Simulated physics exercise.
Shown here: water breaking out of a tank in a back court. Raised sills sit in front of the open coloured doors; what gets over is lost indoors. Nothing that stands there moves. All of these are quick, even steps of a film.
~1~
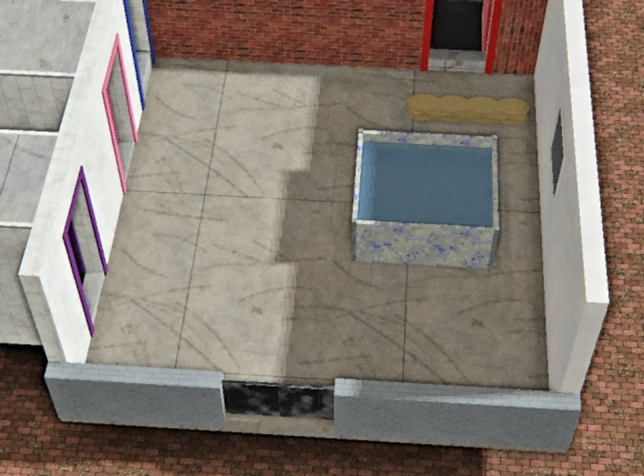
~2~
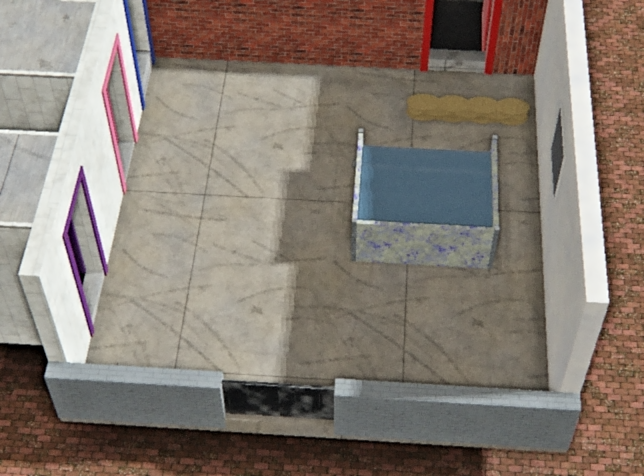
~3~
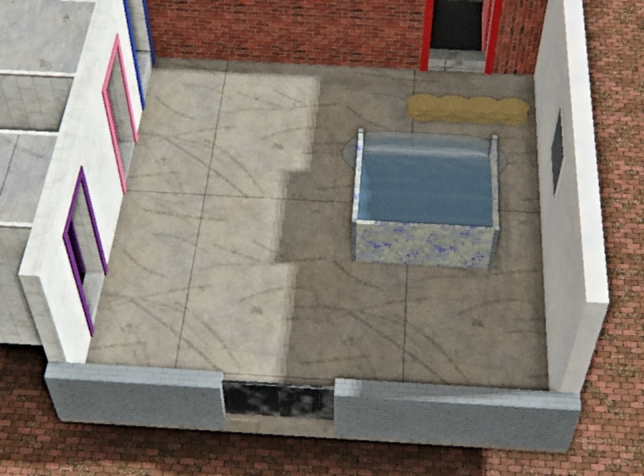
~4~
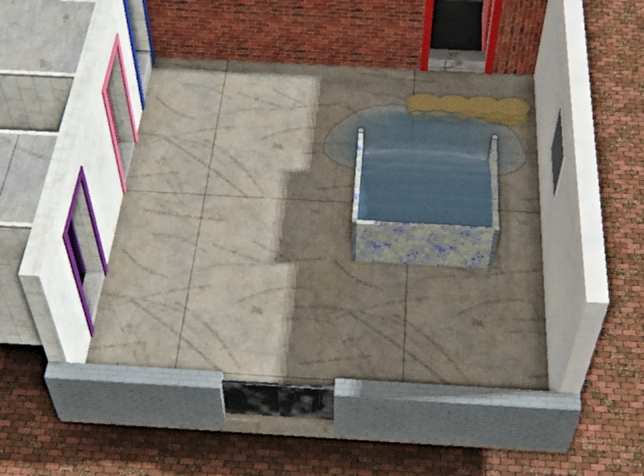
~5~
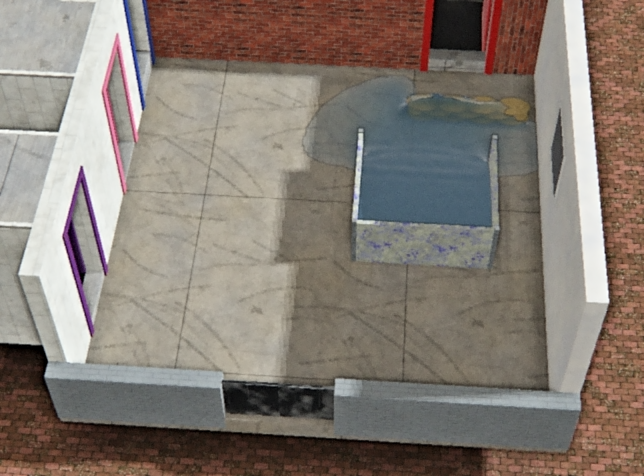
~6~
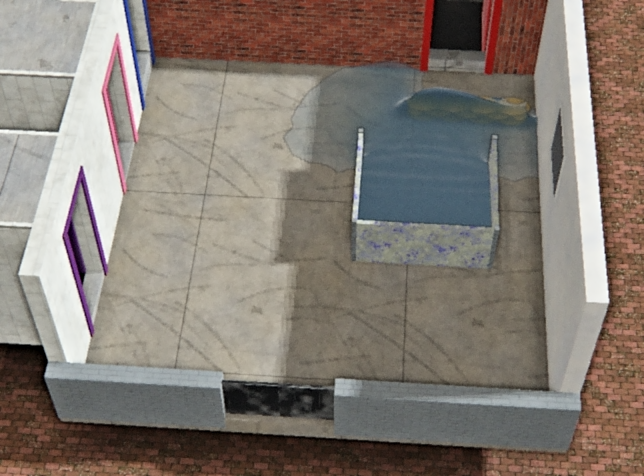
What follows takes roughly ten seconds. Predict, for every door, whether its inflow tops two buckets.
In order: Red door: Little enough water. Pink door: Too much water. Blue door: Little enough water. Purple door: Little enough water.
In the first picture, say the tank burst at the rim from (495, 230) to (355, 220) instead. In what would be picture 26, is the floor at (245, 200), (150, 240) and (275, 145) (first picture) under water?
Untouched, submerged, untouched.
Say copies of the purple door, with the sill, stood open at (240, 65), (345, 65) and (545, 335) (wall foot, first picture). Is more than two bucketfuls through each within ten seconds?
As listed: Holds, passes that mark, lets less in.
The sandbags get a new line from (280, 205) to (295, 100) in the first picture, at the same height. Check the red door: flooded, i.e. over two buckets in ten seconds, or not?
The red door would cross the line.
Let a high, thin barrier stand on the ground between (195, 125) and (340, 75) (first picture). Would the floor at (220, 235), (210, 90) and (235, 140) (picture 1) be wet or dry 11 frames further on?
Point by point: First not reached, second submerged, third submerged.
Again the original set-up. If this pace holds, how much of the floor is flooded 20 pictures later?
Close to 55 %.
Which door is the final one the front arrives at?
Answer - the one in purple.
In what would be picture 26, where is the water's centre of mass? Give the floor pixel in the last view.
It's close to (366, 159).
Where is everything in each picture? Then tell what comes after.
The first picture shows still water in the tank at (426, 183).
In the second picture, water pours out on the tank's far side and has run to a hidden place.
In the third picture, water pours out on the tank's far side and has run to (349, 150).
In the fourth picture, water pours out on the tank's far side and has run to (339, 129).
In the fifth picture, water pours out on the tank's far side and has run to (392, 79).
In the sixth picture, water pours out on the tank's far side and has run to (352, 69).
A moment on, water covers 25 % of the floor; the red door wet at the sill, nothing in, the pink door not reached, the blue door not reached, the purple door not reached.
Next, water covers 35 % of the floor; the red door wet at the sill, nothing in, the pink door not reached, the blue door wet at the sill, nothing in, the purple door not reached.
Then, water covers 55 % of the floor; the red door wet at the sill, nothing in, the pink door under two buckets in, the blue door under two buckets in, the purple door not reached.
Later, water covers 85 % of the floor; the red door under two buckets in, the pink door over two buckets in, the blue door under two buckets in, the purple door wet at the sill, nothing in.
In the end, water covers 95 % of the floor; the red door under two buckets in, the pink door over two buckets in, the blue door under two buckets in, the purple door under two buckets in.
